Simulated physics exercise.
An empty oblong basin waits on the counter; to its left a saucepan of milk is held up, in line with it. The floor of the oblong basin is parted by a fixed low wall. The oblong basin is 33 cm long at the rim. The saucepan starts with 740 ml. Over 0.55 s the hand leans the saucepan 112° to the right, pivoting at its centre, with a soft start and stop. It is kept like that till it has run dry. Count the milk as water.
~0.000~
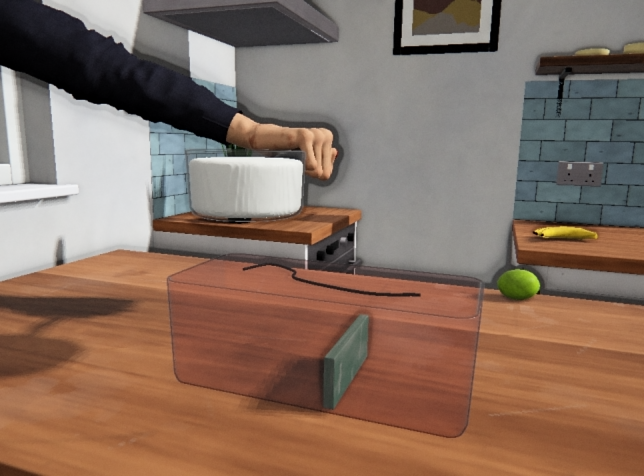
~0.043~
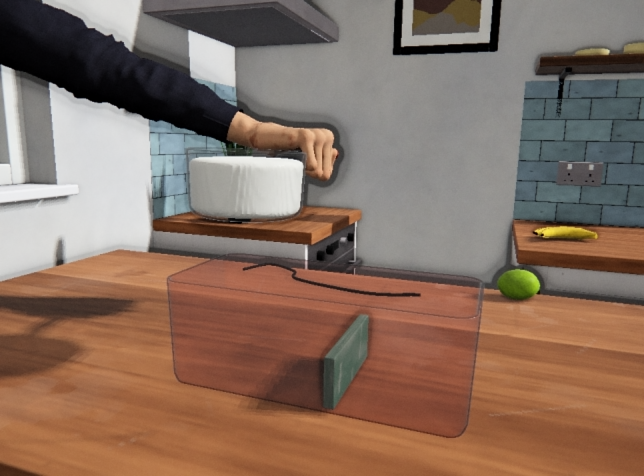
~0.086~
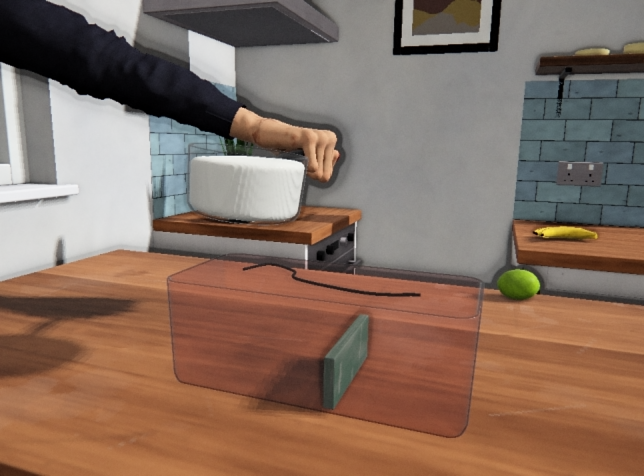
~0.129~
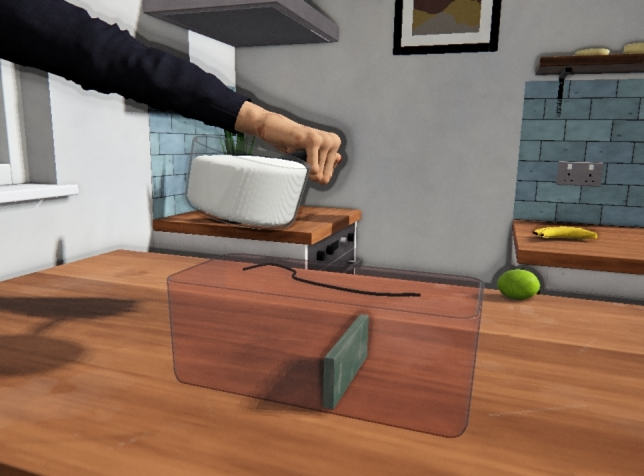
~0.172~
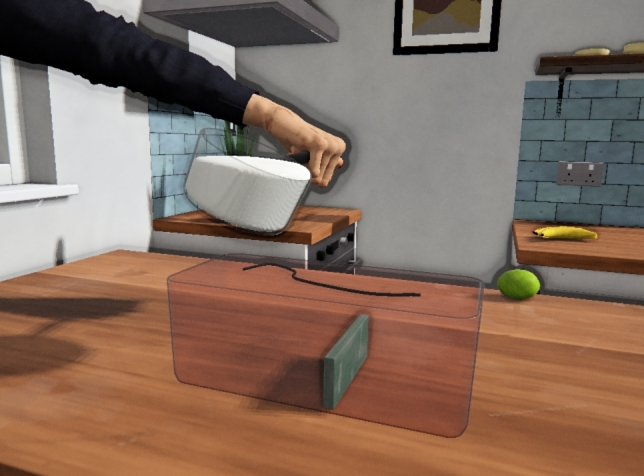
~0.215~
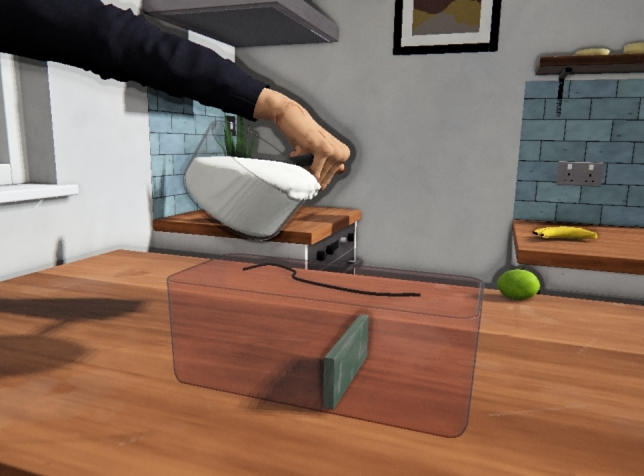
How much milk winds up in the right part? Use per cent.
About 22 per cent.
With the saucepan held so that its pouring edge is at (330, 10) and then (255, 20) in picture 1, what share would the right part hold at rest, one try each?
In turn about 80 and 5 per cent.
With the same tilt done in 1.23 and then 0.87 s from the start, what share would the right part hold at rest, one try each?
In turn about 50 and 40 per cent.
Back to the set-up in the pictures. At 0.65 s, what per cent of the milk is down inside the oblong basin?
About 94 per cent.
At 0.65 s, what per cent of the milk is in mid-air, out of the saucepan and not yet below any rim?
Some 4 per cent.
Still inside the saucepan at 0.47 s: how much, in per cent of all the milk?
About 18 per cent.
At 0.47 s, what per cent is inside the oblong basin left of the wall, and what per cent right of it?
Left about 34, right about 18.
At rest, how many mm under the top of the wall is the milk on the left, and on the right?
Left about 36 mm, right about 48 mm.
Then, 0.47 s in, the tilt is 106° and 19 per cent is still to pour, 34 is left of the wall and 19 right of it.
Then, 0.65 s in, the tilt is 112° and 3 per cent is still to pour, 72 is left of the wall and 21 right of it.
Then, 0.84 s in, the tilt is 112° and 0 per cent is still to pour, 73 is left of the wall and 22 right of it.
Then, 1.05 s in, the tilt is 112° and 0 per cent is still to pour, 75 is left of the wall and 22 right of it.
Finally, 75 per cent lies left of the wall, 22 right of it and 3 outside.
